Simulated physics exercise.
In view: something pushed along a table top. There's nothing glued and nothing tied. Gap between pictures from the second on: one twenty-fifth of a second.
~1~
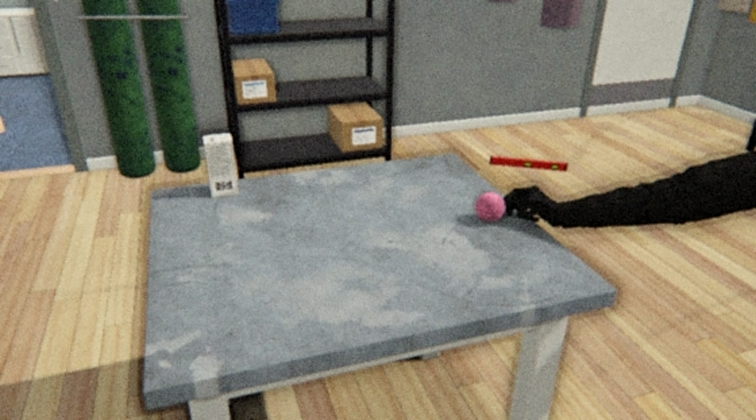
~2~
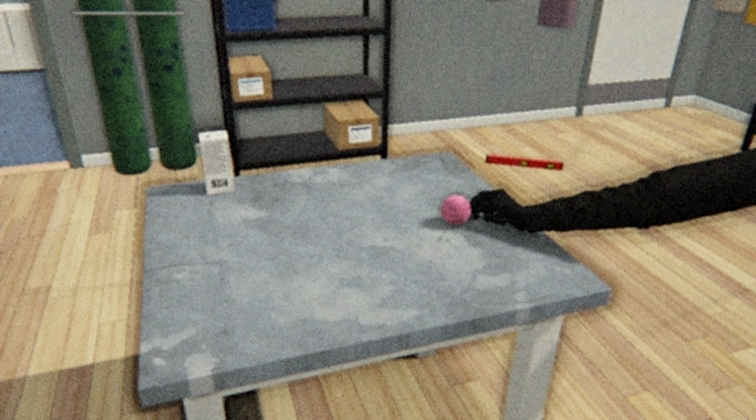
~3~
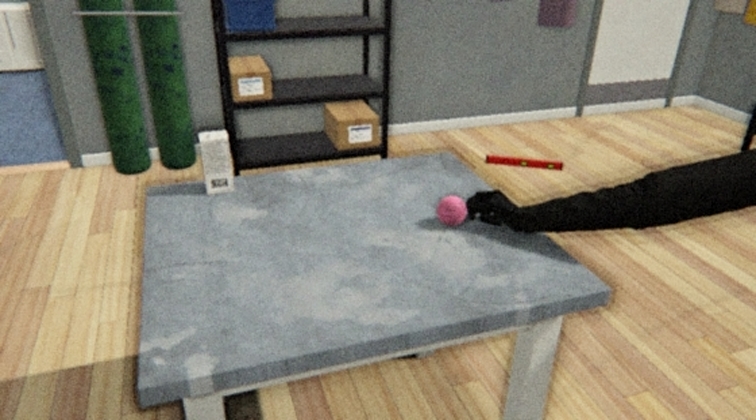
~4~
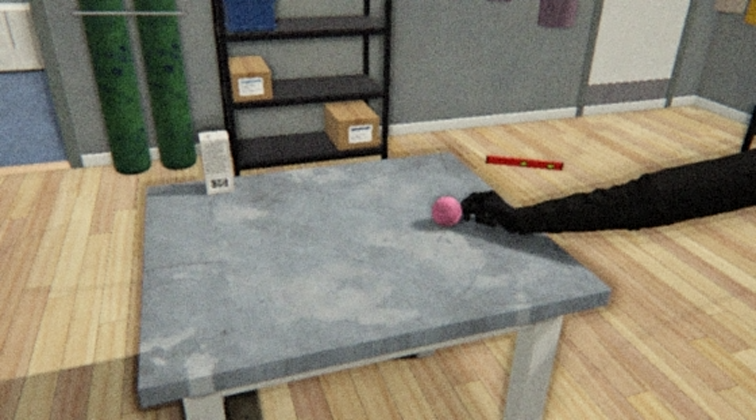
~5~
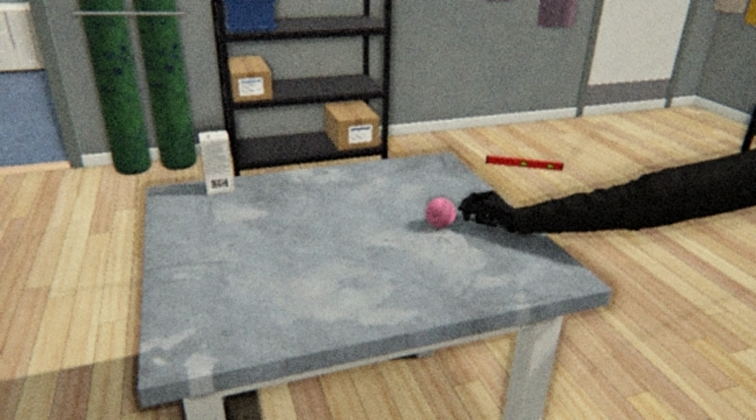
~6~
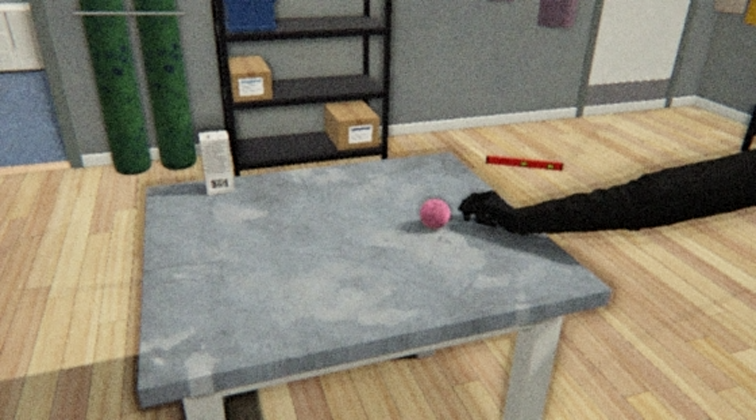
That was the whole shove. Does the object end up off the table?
Ha, it sits on the tabletop once it's done.
Then, 0.10 s after the last picture, pink ball rolled about its own width near (422, 216).
Then, 0.20 s after the last picture, pink ball rolled about its own width near (412, 217).
Then, 0.30 s after the last picture, pink ball rolled about its own width near (403, 219).
Then, 0.50 s after the last picture, pink ball rolled well along near (394, 220).
At rest, moved from the start, pink ball. Seen from the same camera at the end, pink ball near (393, 220).
